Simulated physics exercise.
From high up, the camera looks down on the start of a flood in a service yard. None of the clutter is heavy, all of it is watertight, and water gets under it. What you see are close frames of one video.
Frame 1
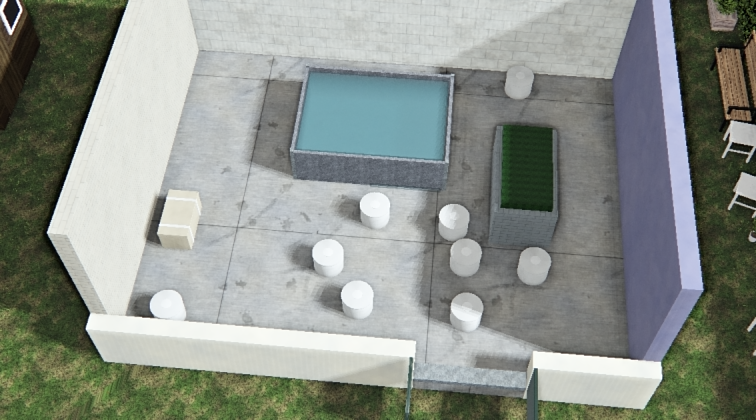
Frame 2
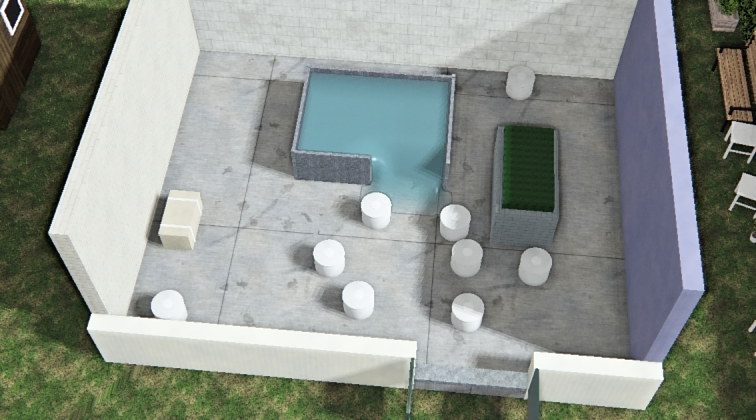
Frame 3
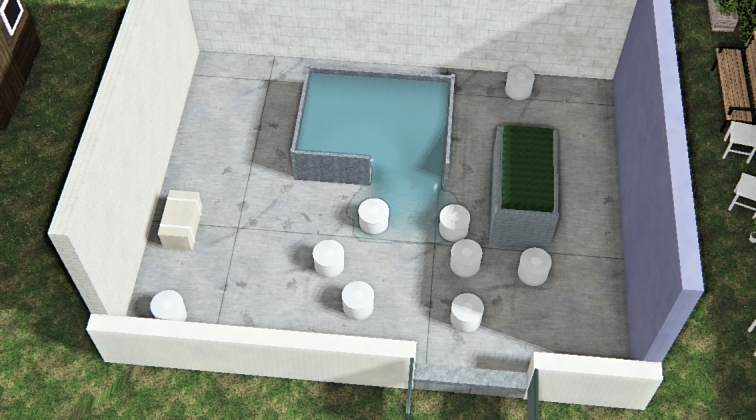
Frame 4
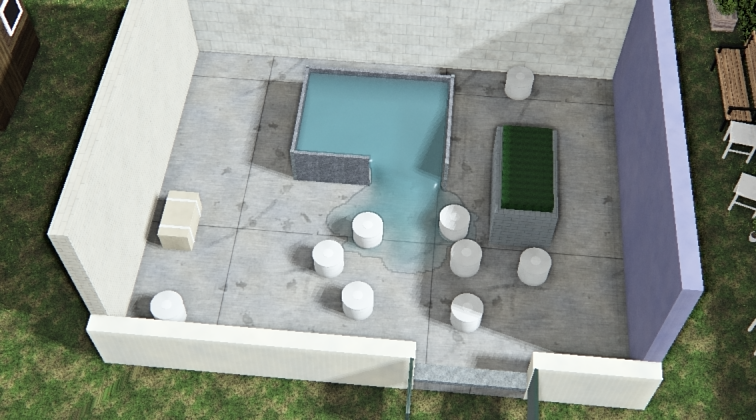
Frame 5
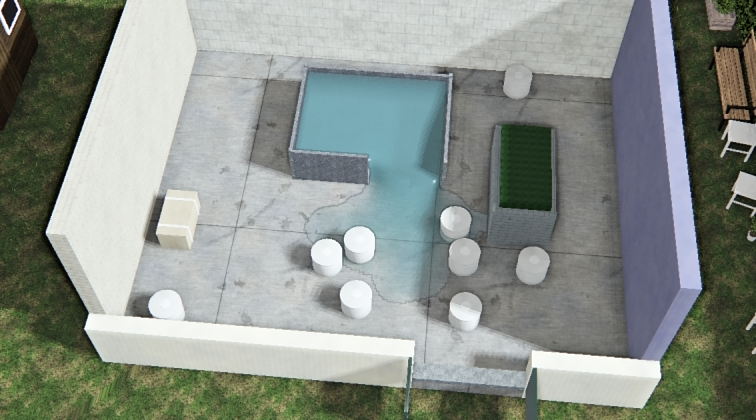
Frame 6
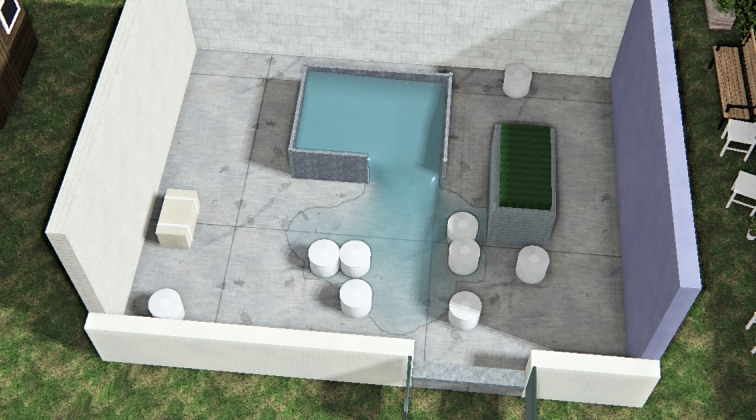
Water pours from a gap in the raised pool, spreads over the concrete and shifts two white tubs.
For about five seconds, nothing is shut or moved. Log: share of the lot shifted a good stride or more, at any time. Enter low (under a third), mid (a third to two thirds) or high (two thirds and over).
High.
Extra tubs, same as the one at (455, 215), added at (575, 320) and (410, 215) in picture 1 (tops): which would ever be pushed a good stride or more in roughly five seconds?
In turn: Shifted that much, pushed that far.
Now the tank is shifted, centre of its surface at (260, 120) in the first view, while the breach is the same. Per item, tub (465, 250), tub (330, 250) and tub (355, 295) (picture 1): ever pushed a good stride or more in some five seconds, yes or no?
In order: Remained close by, went well off, went well off.
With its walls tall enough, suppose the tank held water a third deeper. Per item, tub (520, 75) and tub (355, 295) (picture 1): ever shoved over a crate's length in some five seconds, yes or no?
Lab note, in order: Stayed below that mark / reached that mark.
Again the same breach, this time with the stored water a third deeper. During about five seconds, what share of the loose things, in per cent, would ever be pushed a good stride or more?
I make it 90 per cent.
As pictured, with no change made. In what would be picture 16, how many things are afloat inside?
Tally at that point: 1.
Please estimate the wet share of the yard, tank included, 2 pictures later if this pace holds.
Roughly 25 in a hundred.
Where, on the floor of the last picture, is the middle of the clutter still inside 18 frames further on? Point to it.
I'd say somewhere close to (351, 257).
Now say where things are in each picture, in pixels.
In the first picture, a tub at (375, 205), on the bottom; a tub at (454, 216), on the bottom; 0 of 10 have shifted.
In the second picture, a tub at (376, 205) rests on the ground; a tub at (456, 217) rests on the ground; 0 of 10 have shifted.
In the third picture, a tub at (374, 211) rests on the ground, close to its start; a tub at (455, 217), on the bottom; 1 of 10 have shifted.
In the fourth picture, a tub at (368, 225) rests on the ground, a stride from its start; a tub at (455, 217), on the bottom; 1 of 10 have shifted.
In the fifth picture, a tub at (359, 239), on the bottom, a stride from its start; a tub at (456, 219) rests on the ground, close to its start; 2 of 10 have shifted.
In the sixth picture, a tub at (355, 254) rests on the ground, a stride from its start; a tub at (463, 225), on the bottom, close to its start; 2 of 10 have shifted.
A moment on, 1 of 10 are well off their spots; 0 afloat.
Next, 6 of 10 are well off their spots; 1 afloat.
Later, 7 of 10 are well off their spots; 3 afloat.
In the end, 7 of 10 are well off their spots, and 7 have been at some point; 2 afloat.
